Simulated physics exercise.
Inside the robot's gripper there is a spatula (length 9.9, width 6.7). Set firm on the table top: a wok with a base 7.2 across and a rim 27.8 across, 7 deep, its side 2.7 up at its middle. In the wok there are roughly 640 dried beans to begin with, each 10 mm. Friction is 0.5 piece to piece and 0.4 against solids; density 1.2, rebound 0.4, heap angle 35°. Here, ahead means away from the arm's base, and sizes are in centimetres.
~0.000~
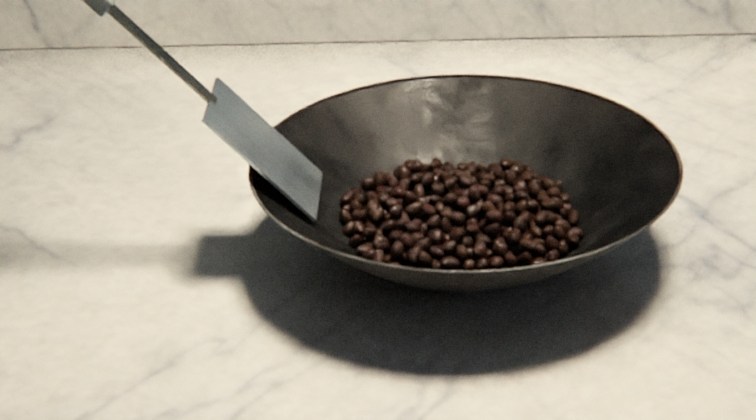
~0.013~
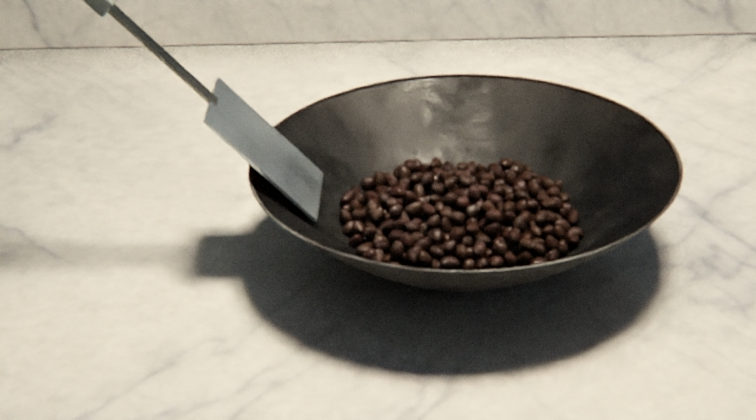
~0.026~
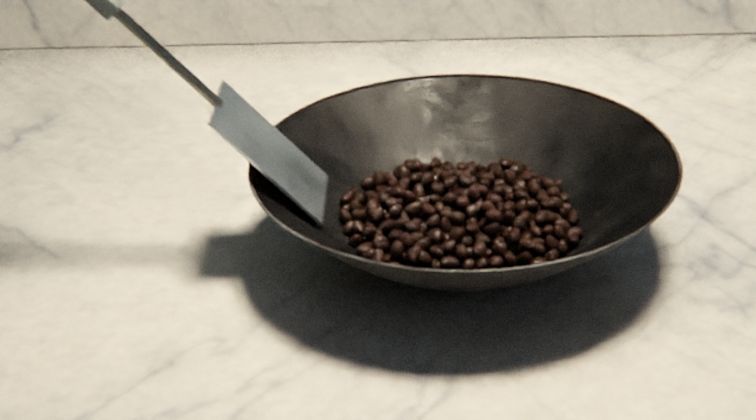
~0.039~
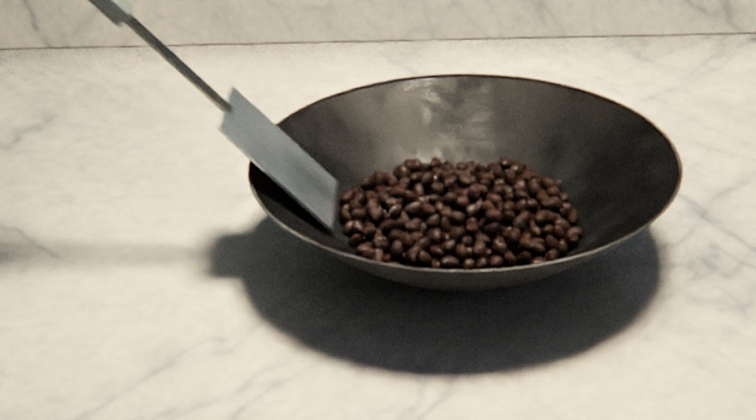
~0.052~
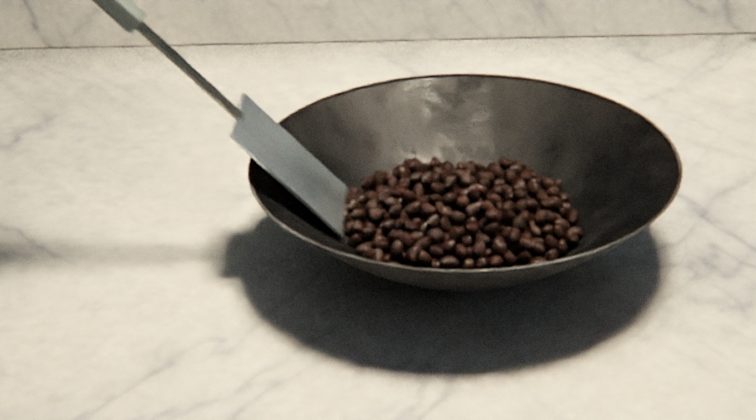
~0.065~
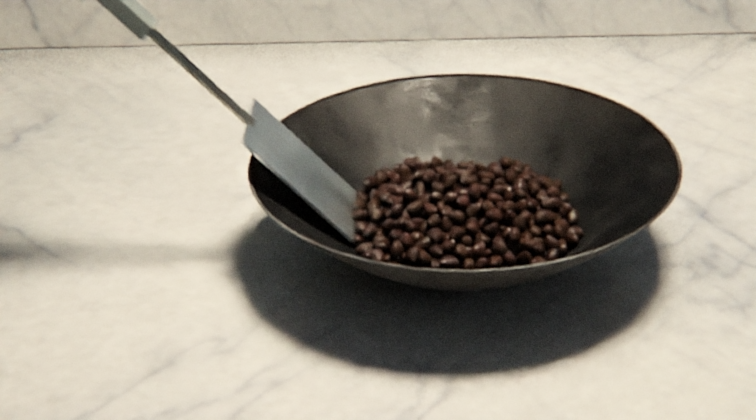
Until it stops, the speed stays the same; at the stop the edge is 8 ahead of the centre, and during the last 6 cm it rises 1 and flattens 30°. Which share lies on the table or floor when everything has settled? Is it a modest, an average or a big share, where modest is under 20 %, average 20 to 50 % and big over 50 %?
Modest.
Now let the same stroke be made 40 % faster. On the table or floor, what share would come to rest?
Approx. 15 per cent.
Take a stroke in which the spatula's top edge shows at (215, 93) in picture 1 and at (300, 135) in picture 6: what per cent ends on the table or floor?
It comes to something like 40 %, give or take.
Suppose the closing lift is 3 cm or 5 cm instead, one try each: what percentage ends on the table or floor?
Try one gives about 5 in a hundred, try two about 10 in a hundred.
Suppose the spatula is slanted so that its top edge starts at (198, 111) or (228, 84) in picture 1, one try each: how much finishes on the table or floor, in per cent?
I'd say near 5 per cent for the first and near 10 per cent for the second.
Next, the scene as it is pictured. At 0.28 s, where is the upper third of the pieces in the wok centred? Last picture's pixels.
The middle sits at approx. (589, 170).
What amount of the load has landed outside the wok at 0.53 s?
Share at that moment: Roughly 5 %.
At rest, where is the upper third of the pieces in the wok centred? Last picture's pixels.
(608, 163).
After 0.17 s, sloping 48°, highest piece 6 above the table; 645 in the wok.
After 0.28 s, sloping 38°, highest piece 8 above the table; 645 in the wok.
After 0.53 s, sloping 18°, highest piece 9 above the table; 597 in the wok, 43 on the table or floor, 5 on the blade or in flight.
After 1.58 s, sloping 18°, highest piece 8 above the table; 597 in the wok, 48 on the table or floor.
In the end, 597 in the wok, 48 on the table or floor. That is 7 % on the table or floor.
